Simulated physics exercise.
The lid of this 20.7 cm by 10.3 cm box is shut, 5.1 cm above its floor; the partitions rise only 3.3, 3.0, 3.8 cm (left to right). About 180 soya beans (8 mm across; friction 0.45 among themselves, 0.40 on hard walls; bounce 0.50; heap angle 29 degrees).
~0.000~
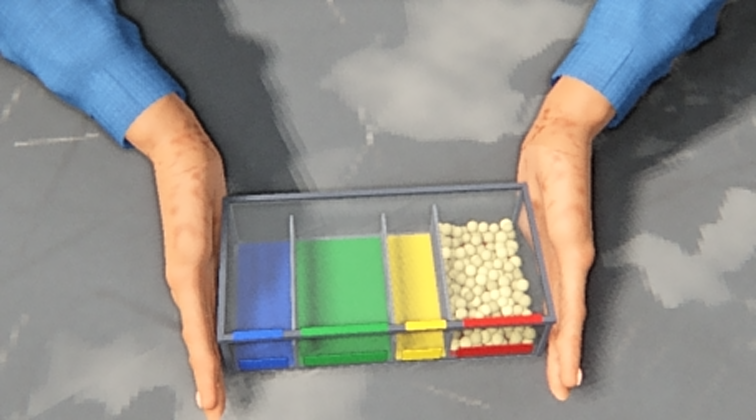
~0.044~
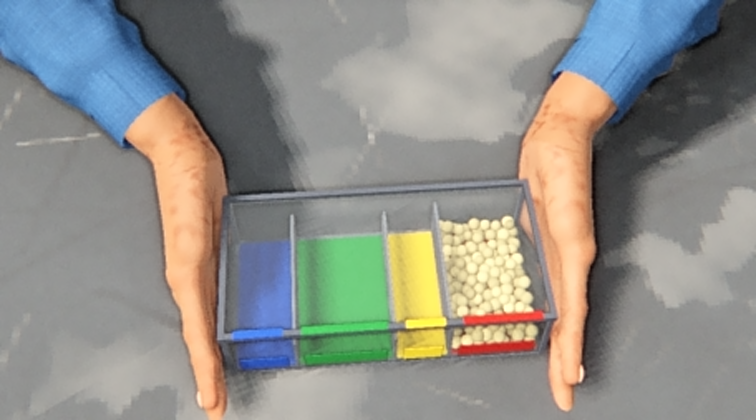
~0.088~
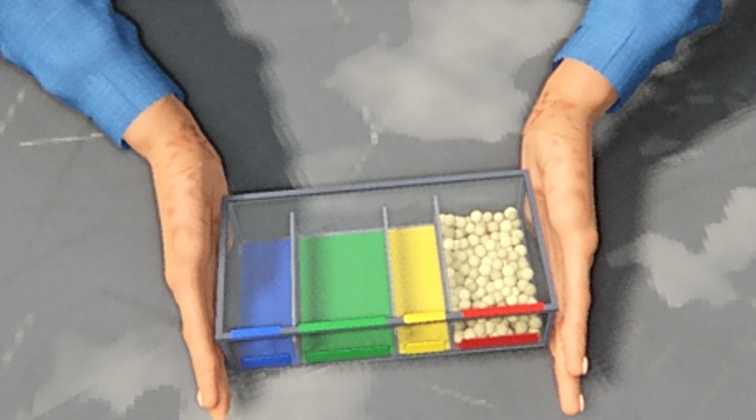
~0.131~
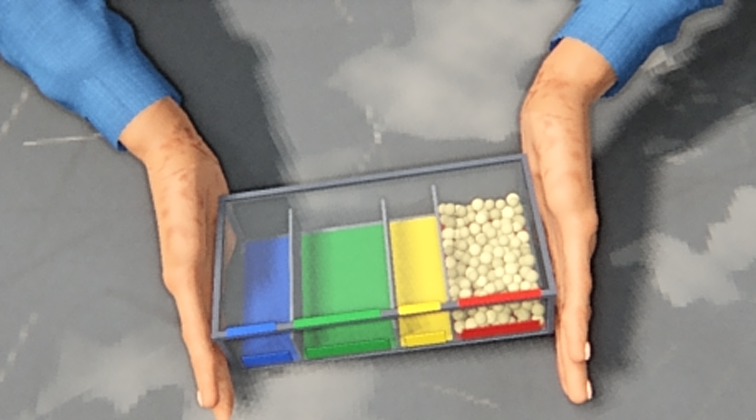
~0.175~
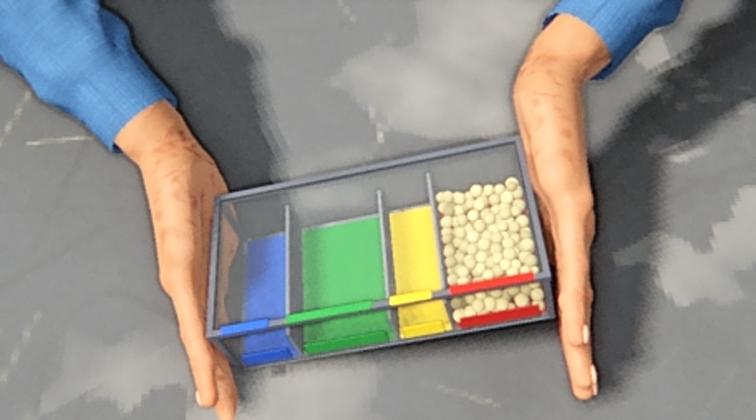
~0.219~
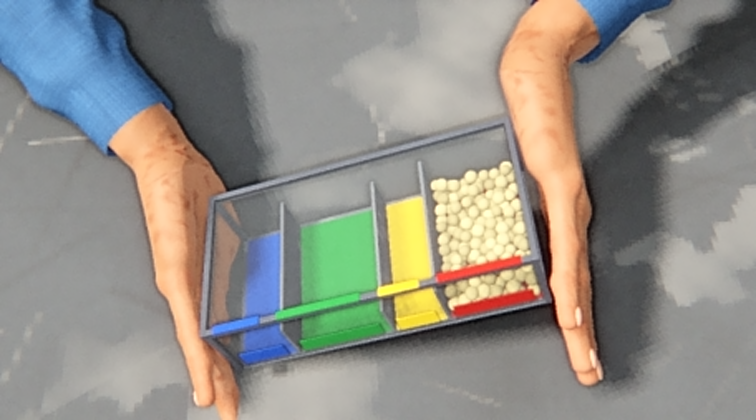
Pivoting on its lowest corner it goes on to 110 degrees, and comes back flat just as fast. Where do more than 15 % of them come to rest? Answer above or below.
Red: Above, blue: Above, green: Below, yellow: Below.
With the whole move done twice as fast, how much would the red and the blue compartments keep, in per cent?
Then: Red 80, blue 5.
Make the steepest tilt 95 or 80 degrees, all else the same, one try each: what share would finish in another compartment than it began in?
Some 25 and 30 per cent.
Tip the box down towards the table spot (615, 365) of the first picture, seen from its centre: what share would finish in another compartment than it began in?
About 0 per cent.
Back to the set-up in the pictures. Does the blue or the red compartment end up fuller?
It is the red one.
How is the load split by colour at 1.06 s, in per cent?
Red 85; blue 5; green 5; yellow 5.
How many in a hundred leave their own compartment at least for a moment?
Roughly 35 per cent.
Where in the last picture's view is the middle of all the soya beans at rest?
At about (462, 277).
After 1.06 s, tilt 110 degrees; red 85 %, blue 5 %, green 5 %, yellow 5 %.
Then, at 1.61 s, tilt 49 degrees; red 70 %, blue 20 %, green 10 %, yellow 5 %.
After 2.23 s, tilt 0 degrees; red 65 %, blue 20 %, green 10 %, yellow 5 %.
In the end, at 2.9 s, red 65 %, blue 20 %, green 10 %, yellow 5 %.
